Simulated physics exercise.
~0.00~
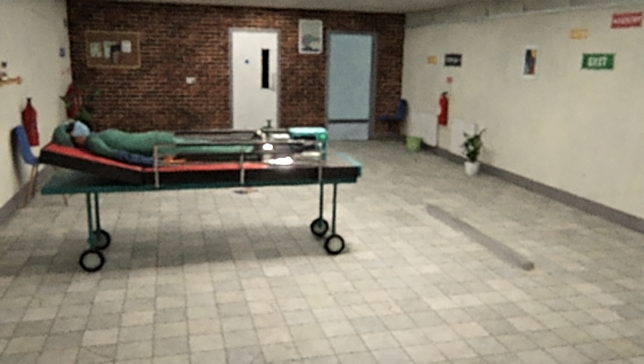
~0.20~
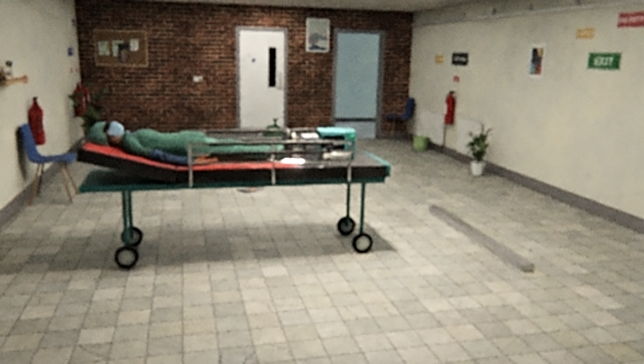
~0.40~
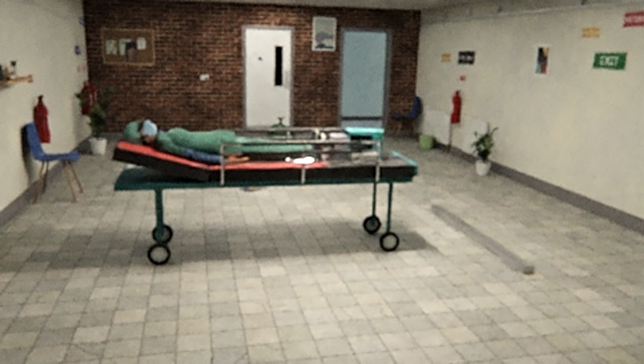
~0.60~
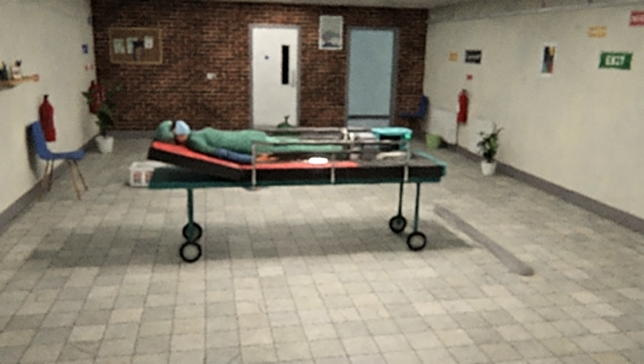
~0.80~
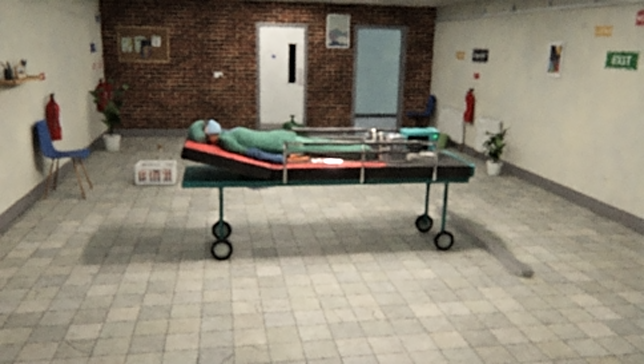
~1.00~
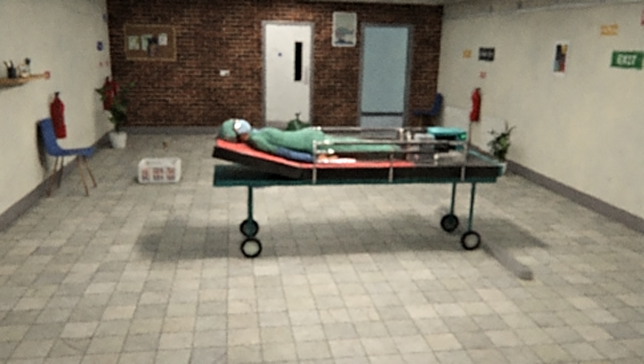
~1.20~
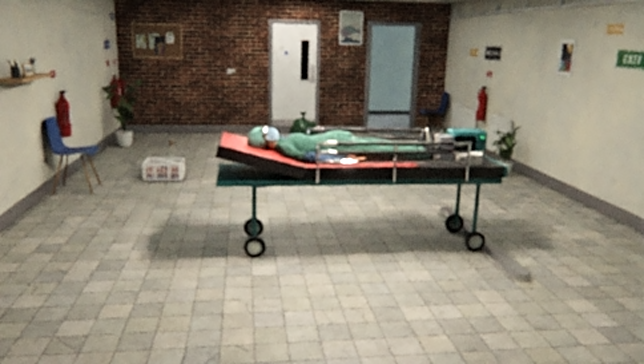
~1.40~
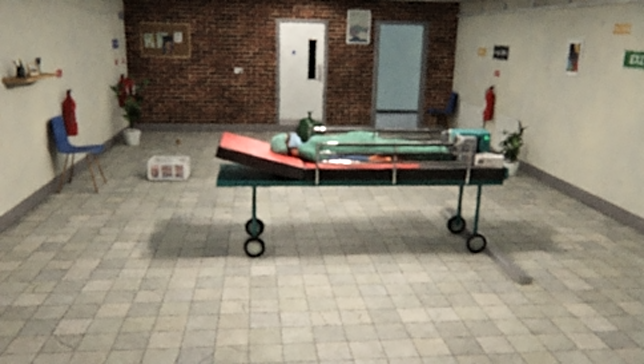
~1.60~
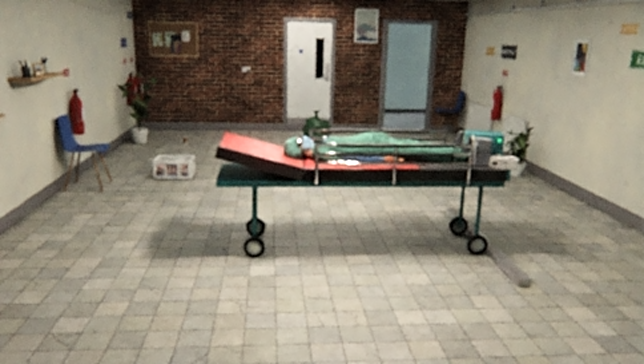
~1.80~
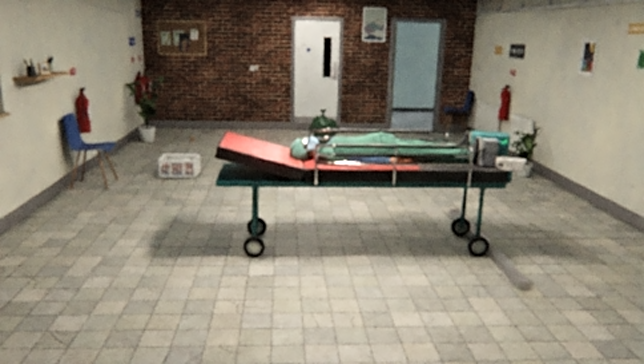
Ward trolley rolling right and stopping at a floor sill, its limp green-clad patient sliding toward the foot end, equipment staying aboard.
